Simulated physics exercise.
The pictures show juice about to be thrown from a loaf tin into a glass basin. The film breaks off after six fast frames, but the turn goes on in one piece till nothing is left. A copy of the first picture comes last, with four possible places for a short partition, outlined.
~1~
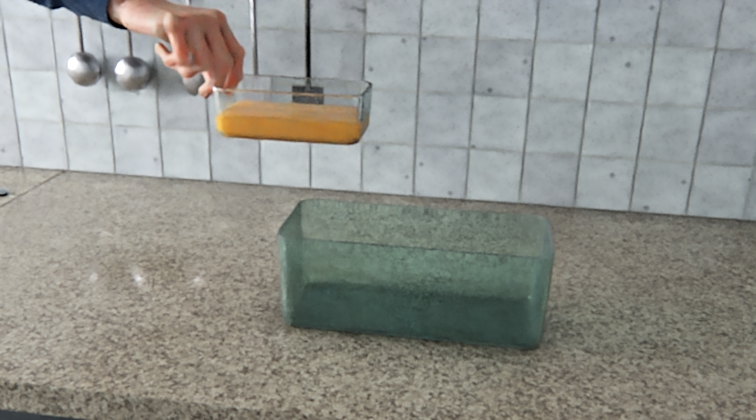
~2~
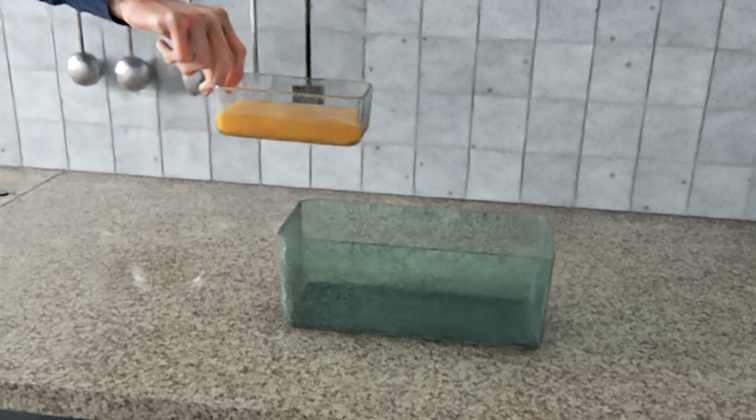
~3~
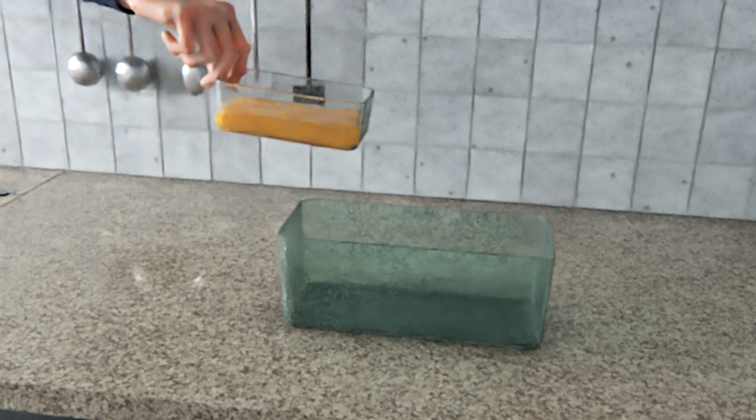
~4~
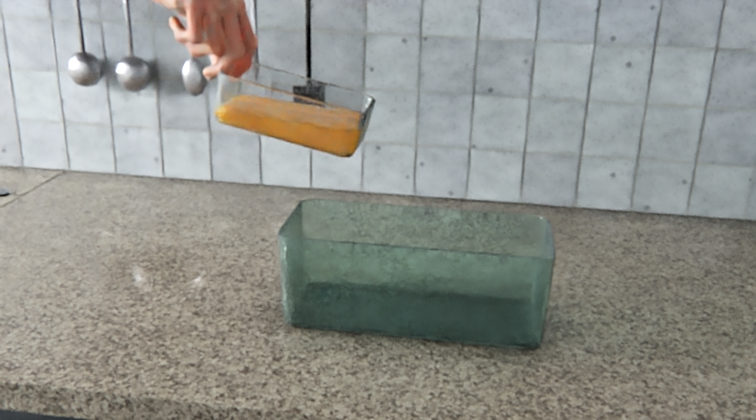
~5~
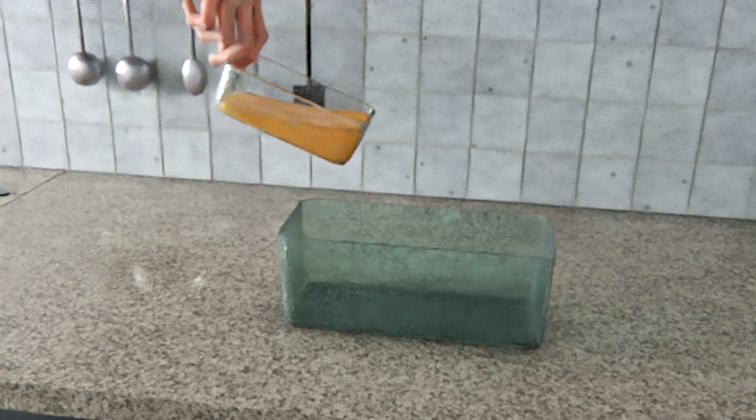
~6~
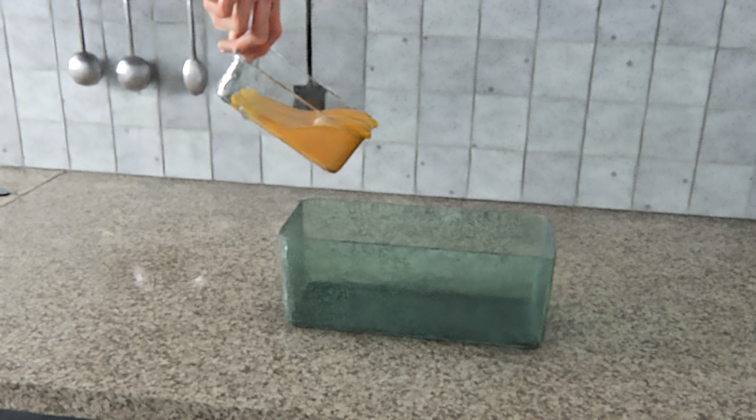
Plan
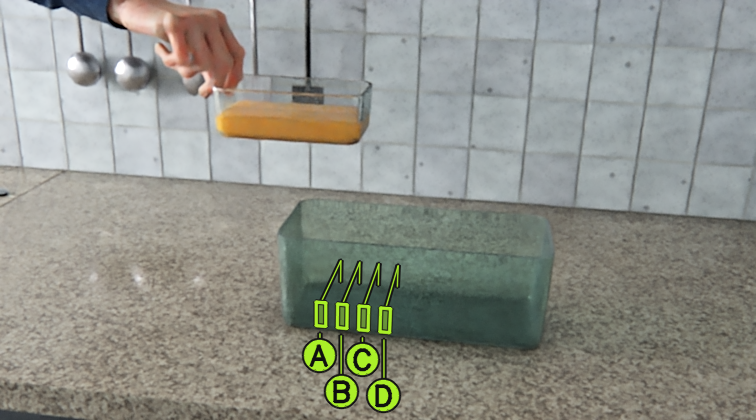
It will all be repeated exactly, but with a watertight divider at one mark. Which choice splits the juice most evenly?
D is best.
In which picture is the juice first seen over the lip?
In picture 6.
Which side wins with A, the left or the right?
More ends on the right.
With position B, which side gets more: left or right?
More ends on the right.
In lime, A at (319, 333); B at (341, 335); C at (362, 337); D at (383, 339).
If A is chosen, about 10 % ends left of the wall and 89 % right of it.
If B is chosen, about 21 % ends left of the wall and 78 % right of it.
If C is chosen, about 37 % ends left of the wall and 63 % right of it.
If D is chosen, about 47 % ends left of the wall and 52 % right of it.
